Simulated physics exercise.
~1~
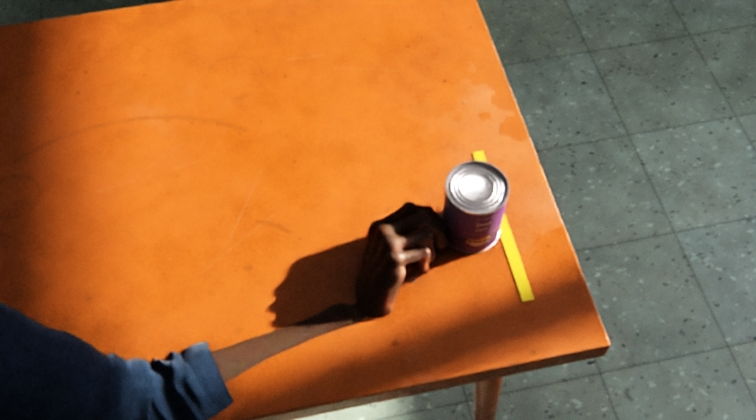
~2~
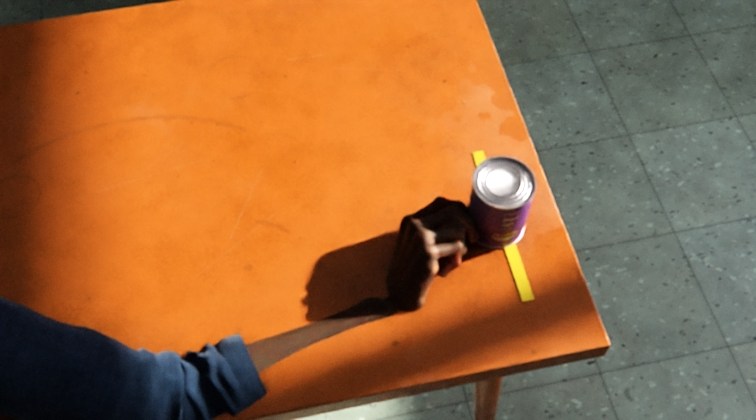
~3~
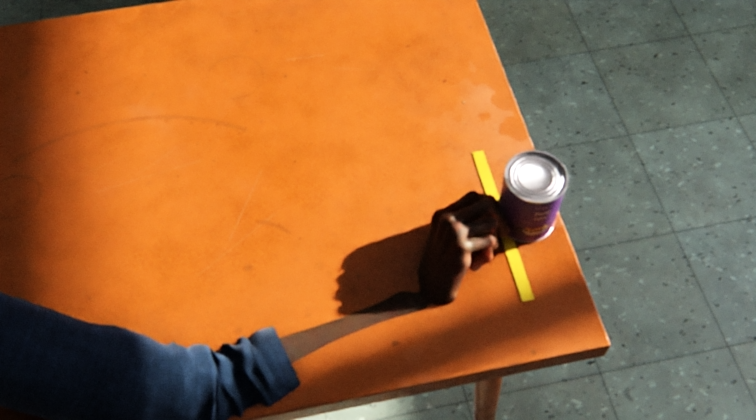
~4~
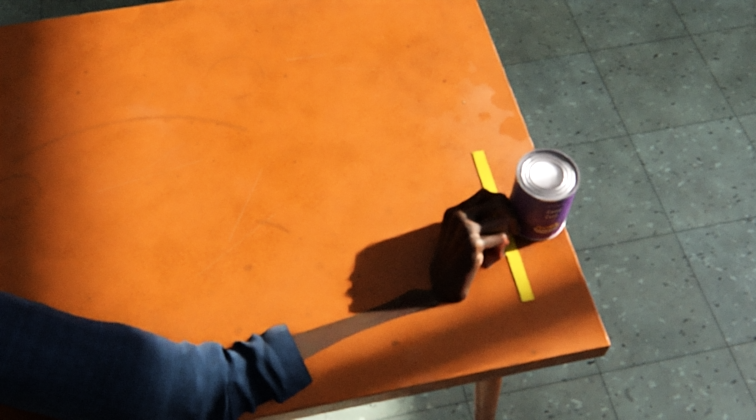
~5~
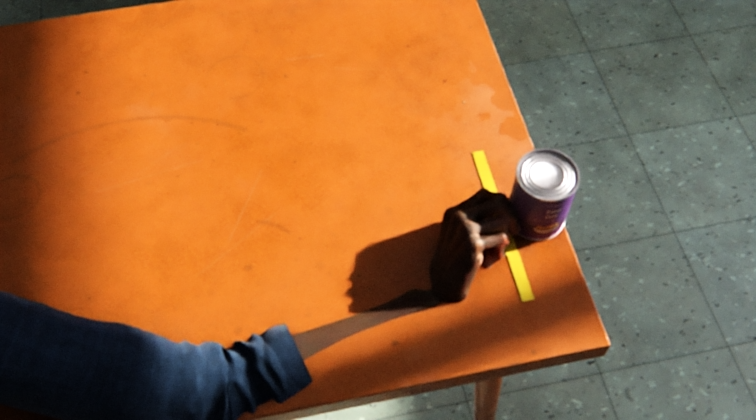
Purple tin being pushed right by a hand across an orange table, passing over yellow tape and stopping upright near the edge.
